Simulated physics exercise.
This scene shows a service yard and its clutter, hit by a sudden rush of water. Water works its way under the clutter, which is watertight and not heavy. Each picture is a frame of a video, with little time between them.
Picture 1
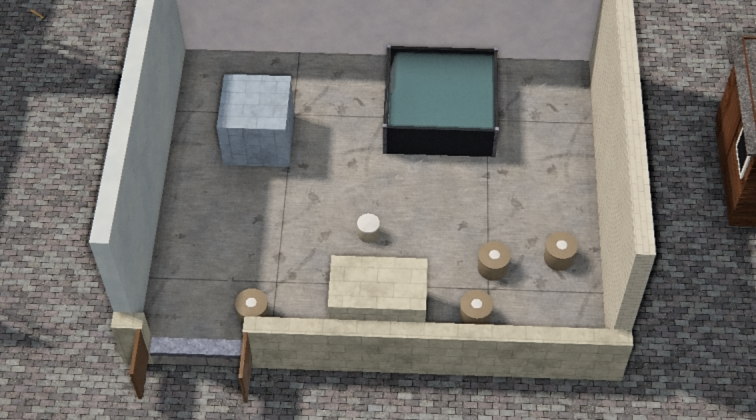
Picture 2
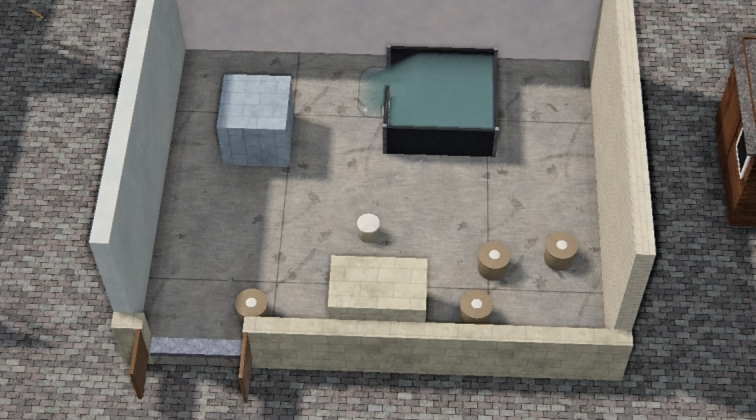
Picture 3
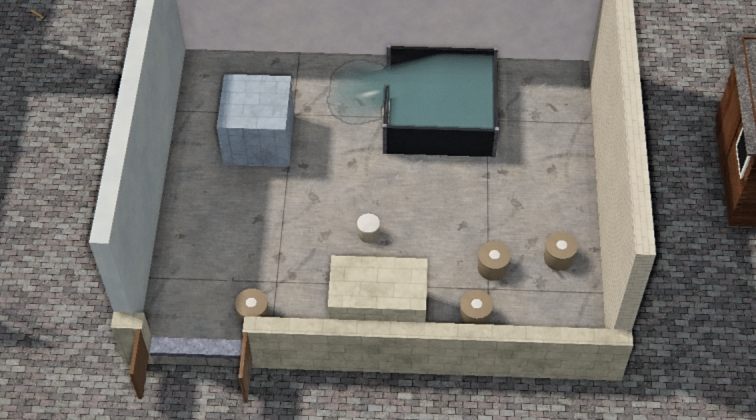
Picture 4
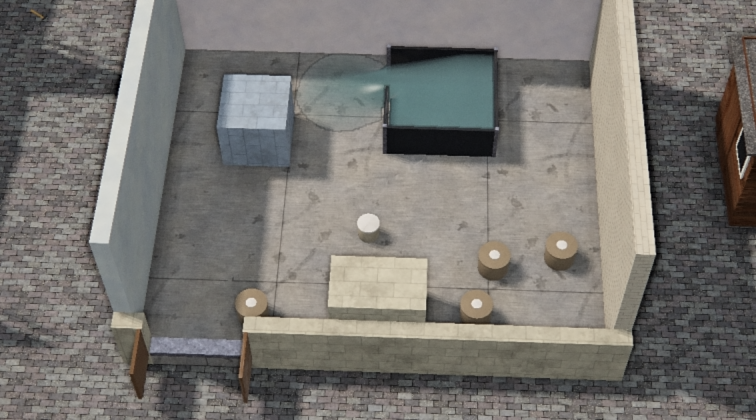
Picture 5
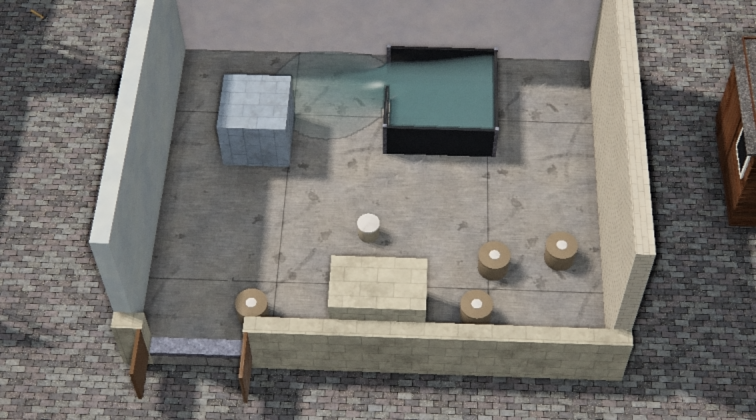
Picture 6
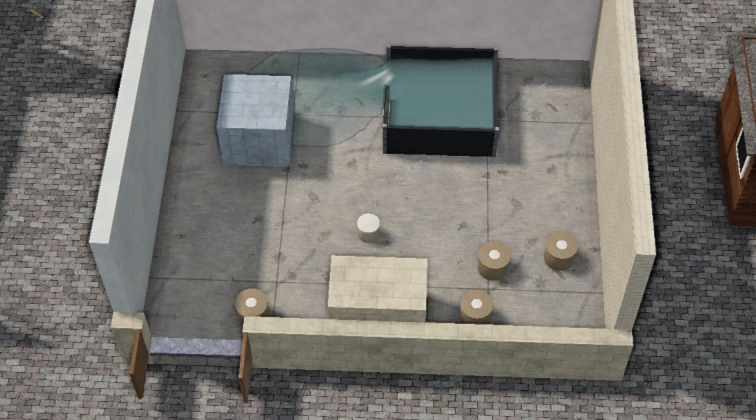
To begin with, a dark-sided tank of green water stands full in a walled yard, near a pale block and several small round objects. Water then bursts through its left side and fans leftward across the floor in a thin sheet, reaching the block and spreading behind it, while the clutter stays still.
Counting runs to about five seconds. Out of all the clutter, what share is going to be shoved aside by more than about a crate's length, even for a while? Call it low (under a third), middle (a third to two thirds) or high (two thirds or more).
Low.
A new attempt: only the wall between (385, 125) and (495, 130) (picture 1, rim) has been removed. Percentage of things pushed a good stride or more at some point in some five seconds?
I'd say around 100 per cent.
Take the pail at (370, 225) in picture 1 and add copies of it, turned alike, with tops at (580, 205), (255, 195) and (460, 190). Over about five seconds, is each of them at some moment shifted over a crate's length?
First remains in place, second remains in place, third remains in place.
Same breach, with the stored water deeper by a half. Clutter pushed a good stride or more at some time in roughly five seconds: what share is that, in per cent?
Share: Close to 0 %.
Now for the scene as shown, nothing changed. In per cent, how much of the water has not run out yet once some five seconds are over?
Roughly 92 in a hundred.
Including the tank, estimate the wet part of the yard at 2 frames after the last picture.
20 per cent, roughly.
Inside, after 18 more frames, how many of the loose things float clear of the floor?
Exactly 0.
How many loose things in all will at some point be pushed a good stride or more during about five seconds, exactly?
You get 0.
A moment on, 0 of 5 are well off their spots; 0 afloat.
Next, 0 of 5 are well off their spots; 0 afloat.
Later, 0 of 5 are well off their spots; 0 afloat.
In the end, 0 of 5 are well off their spots, and 0 have been at some point; 0 afloat.
